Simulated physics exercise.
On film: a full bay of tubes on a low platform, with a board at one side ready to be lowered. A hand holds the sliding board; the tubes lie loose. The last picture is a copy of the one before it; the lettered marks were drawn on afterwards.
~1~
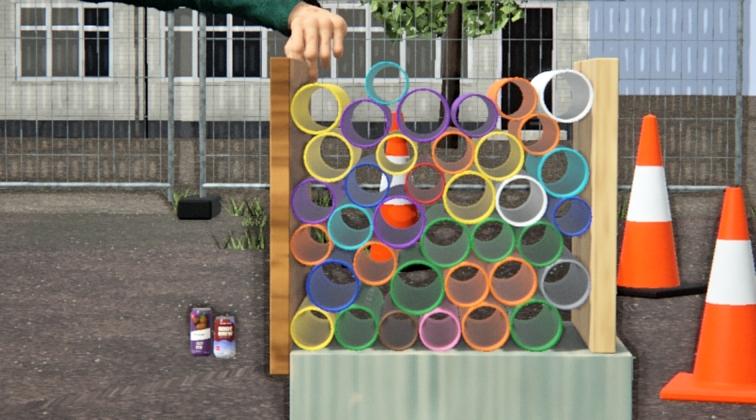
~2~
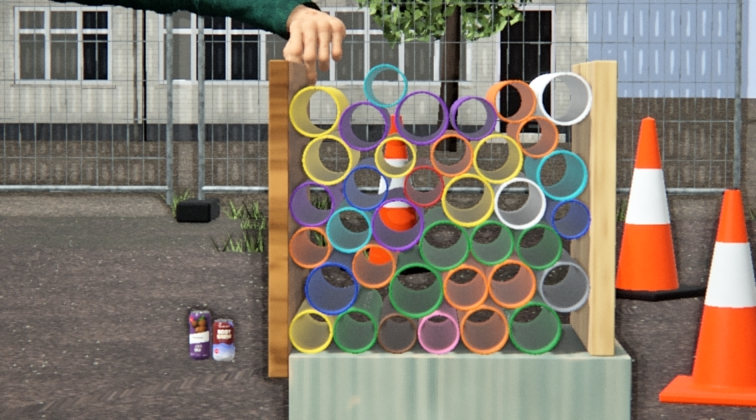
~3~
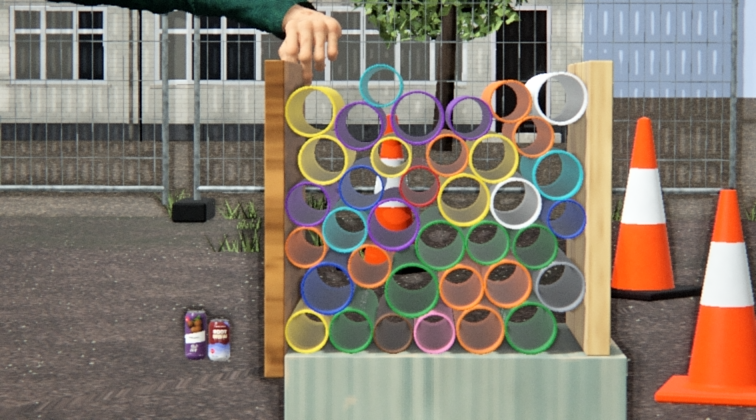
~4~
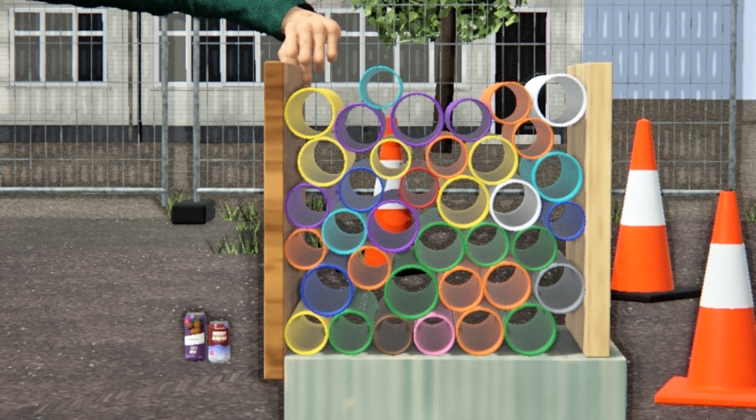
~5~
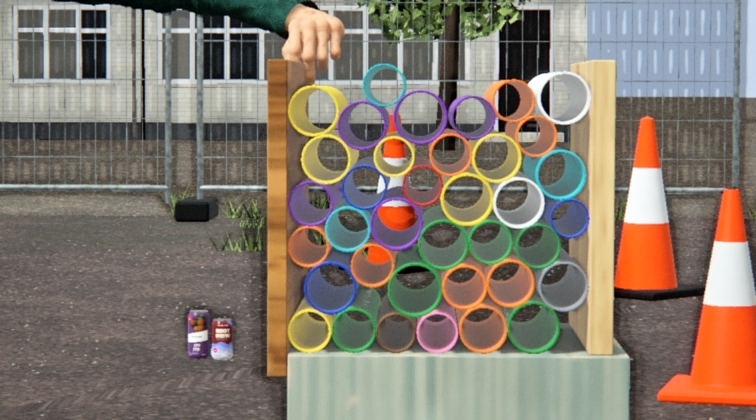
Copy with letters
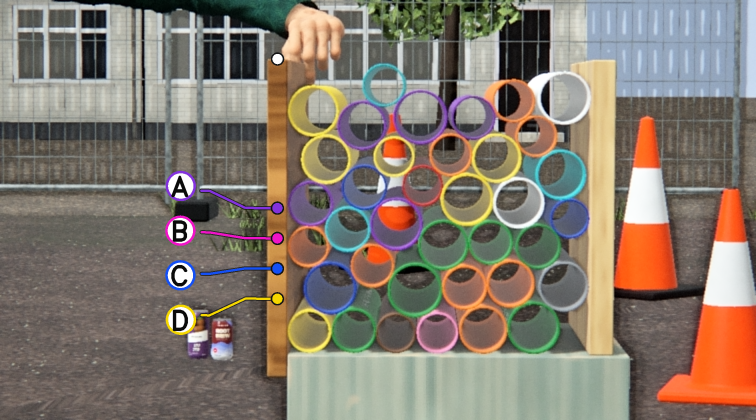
On a paved yard by a wire fence, a hand rests at the top of an upright wooden board beside stacked colourful tubes on a low platform; the view shifts very slightly, while hand, board and tubes stay practically still.
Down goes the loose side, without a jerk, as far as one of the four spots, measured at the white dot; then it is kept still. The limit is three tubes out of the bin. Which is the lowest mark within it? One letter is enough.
Slide it to A.
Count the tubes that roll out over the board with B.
With B, five.
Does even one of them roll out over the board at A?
Yes, at A.
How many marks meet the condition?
The number is one.
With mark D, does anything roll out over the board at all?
Yes, at D.
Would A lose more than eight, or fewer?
It loses fewer than eight.
On the marked copy, A at (277, 208); B at (277, 238); C at (277, 269); D at (277, 299); the white dot at (277, 59).
With A. Early on, top of the board (288, 126).
Further on, top of the board (288, 204).
At the end, top of the board (288, 208), one out over the board.
As for the rest, B more than three out over the board; C more than three out over the board; D more than three out over the board.
